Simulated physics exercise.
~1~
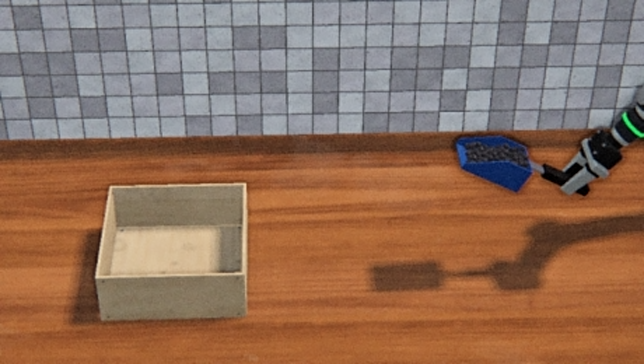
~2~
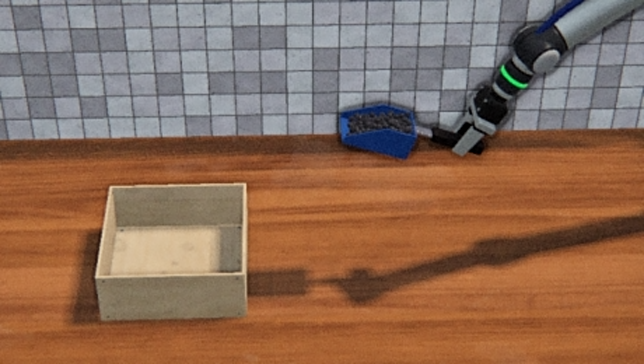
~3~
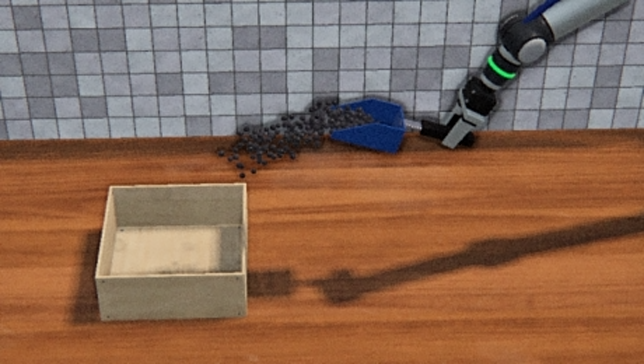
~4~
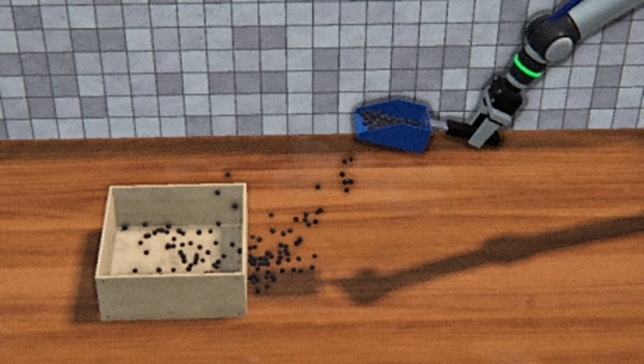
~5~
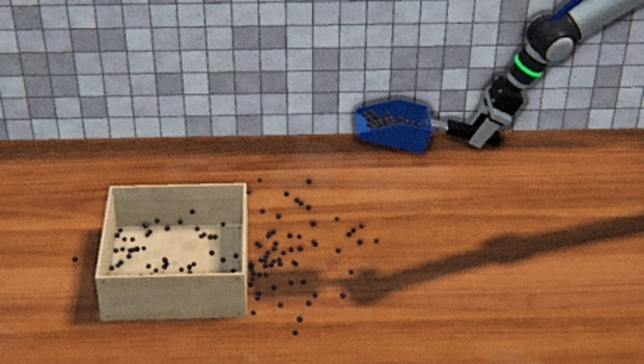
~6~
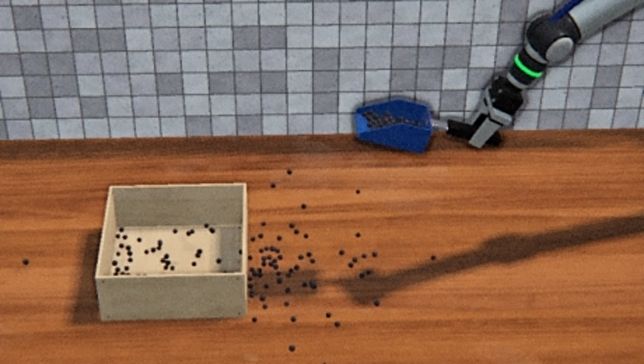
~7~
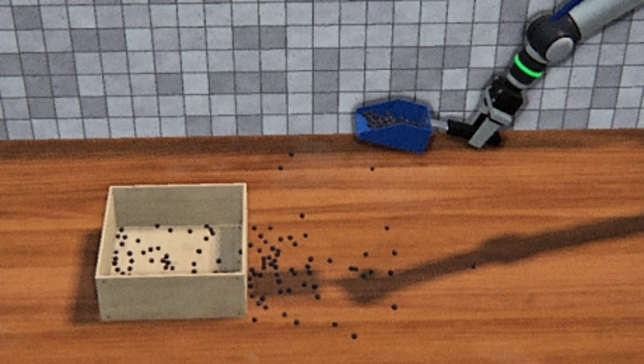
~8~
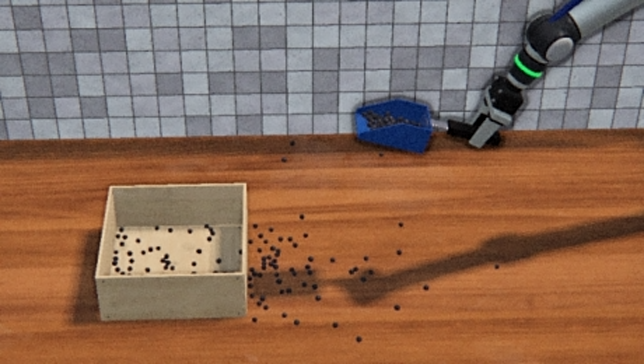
Above a wooden table, a robot arm flings dark beads from a blue scoop, scattering some outside the box.
